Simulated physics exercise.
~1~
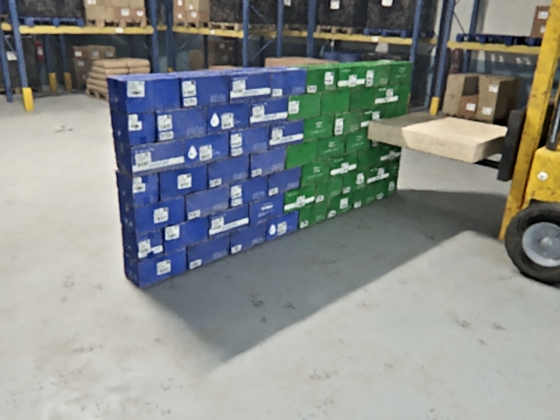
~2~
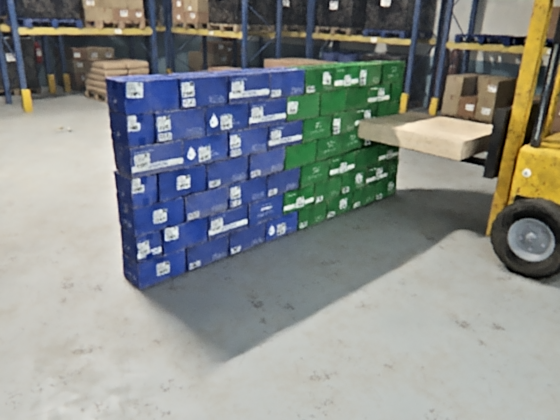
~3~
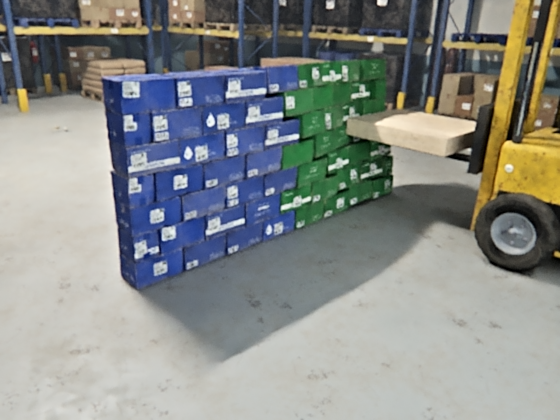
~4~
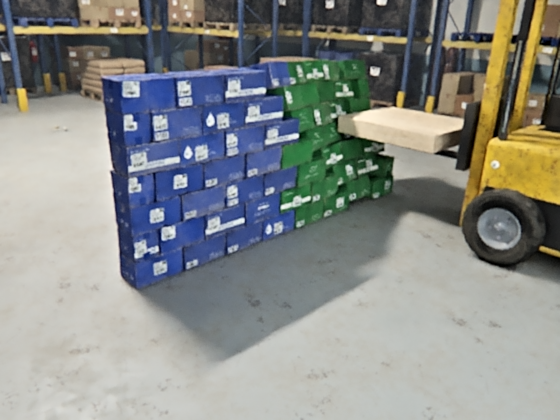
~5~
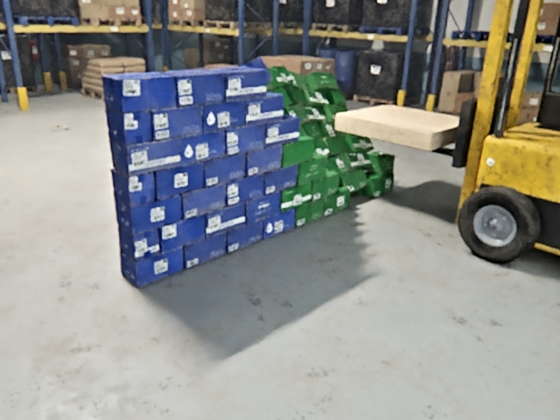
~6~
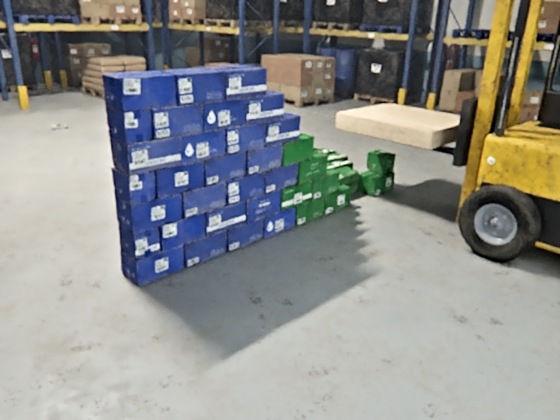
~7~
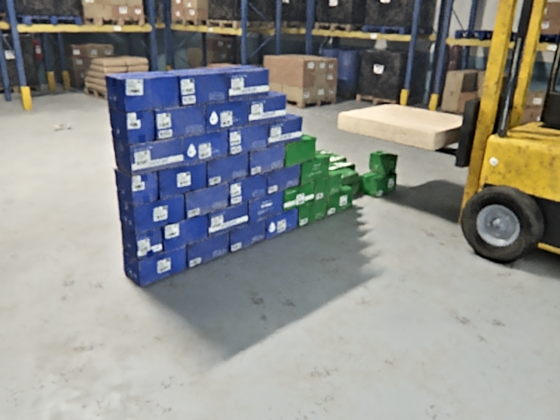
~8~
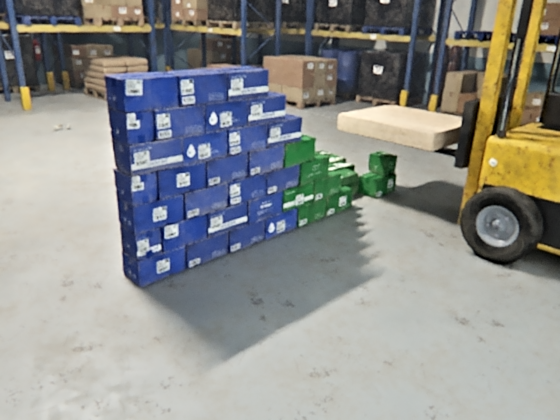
A long wall of stacked boxes, blue on the left and green on the right, stands on the grey floor of a warehouse, seen at an angle from slightly above by a gently swaying camera. Loaded racks line the background, and a yellow forklift at the right edge carries a flat, pale load. The forklift moves left and pushes its load into the upper green boxes. They shift, tilt and tumble, while the forklift comes to a stop. The blue section stays almost entirely standing with a stepped right edge, beside a low slope of green boxes and a few lying near the forklift.
